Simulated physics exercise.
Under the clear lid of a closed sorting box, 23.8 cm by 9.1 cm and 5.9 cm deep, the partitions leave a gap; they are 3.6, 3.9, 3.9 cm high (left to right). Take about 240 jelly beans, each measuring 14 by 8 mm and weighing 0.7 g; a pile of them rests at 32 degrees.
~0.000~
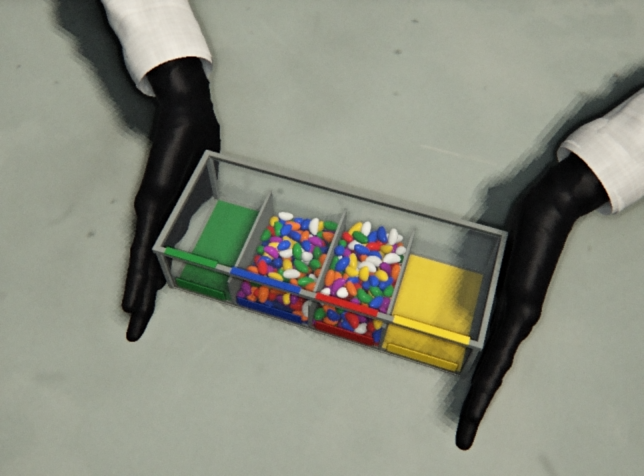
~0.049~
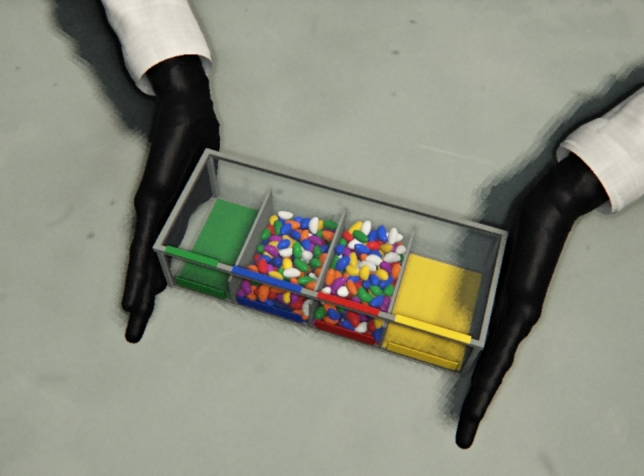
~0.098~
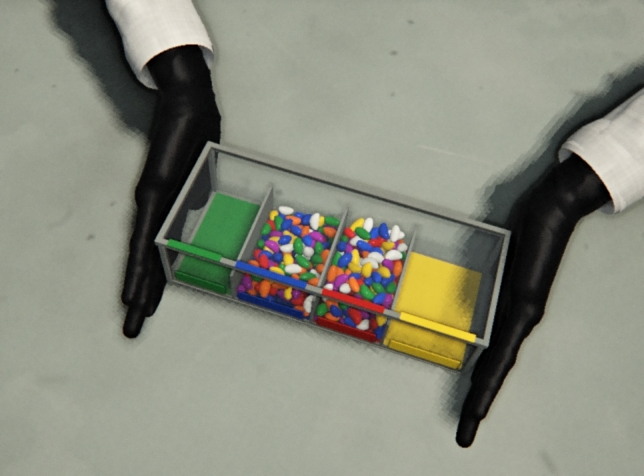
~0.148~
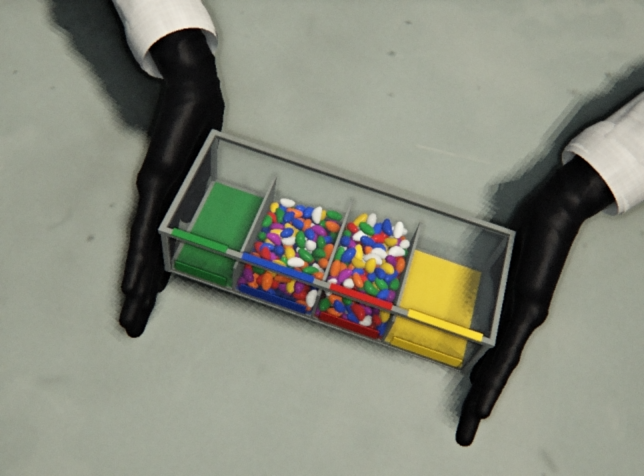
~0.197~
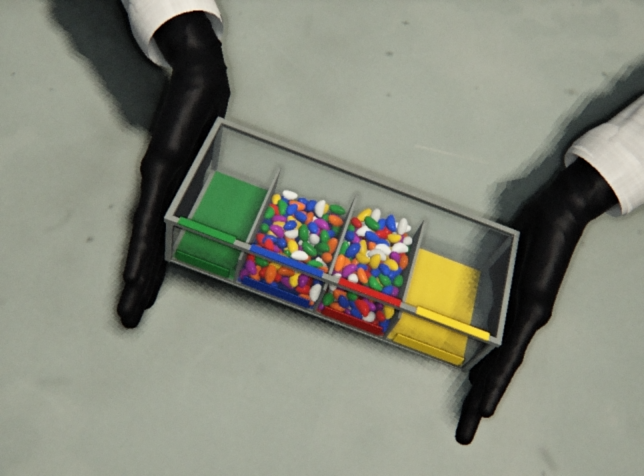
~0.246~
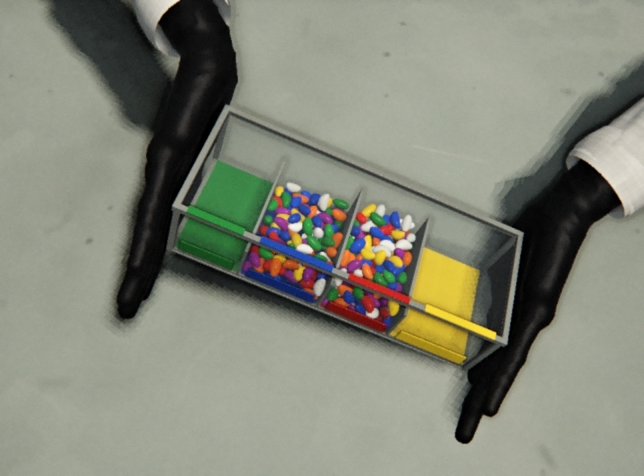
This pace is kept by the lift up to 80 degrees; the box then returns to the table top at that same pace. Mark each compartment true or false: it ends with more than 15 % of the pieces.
Red: True, blue: True, green: False, yellow: True.
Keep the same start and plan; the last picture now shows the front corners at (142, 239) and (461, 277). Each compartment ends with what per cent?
Final shares, in per cent - red: 45, blue: 35, green: 20, yellow: 0.
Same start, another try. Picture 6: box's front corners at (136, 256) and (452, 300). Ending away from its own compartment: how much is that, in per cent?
Something like 30 in a hundred.
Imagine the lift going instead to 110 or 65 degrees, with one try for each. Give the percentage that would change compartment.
70 and 5 %.
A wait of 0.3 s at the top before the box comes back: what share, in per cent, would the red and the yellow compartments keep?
In that case red keeps 50% and yellow keeps 20%.
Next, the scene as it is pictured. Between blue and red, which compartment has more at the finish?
The red compartment ends up with more.
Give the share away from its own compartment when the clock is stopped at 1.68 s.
Near 30 per cent of it.
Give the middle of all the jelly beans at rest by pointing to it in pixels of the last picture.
I'd put it at about (373, 277).
After 1.11 s, tilt 80 degrees; red 55 %, blue 40 %, yellow 5 %.
After 1.68 s, tilt 35 degrees; red 45 %, blue 30 %, yellow 25 %.
After 2.31 s, tilt 0 degrees; red 45 %, blue 30 %, yellow 25 %.
In the end, at 2.8 s, red 45 %, blue 30 %, green 0 %, yellow 25 %.
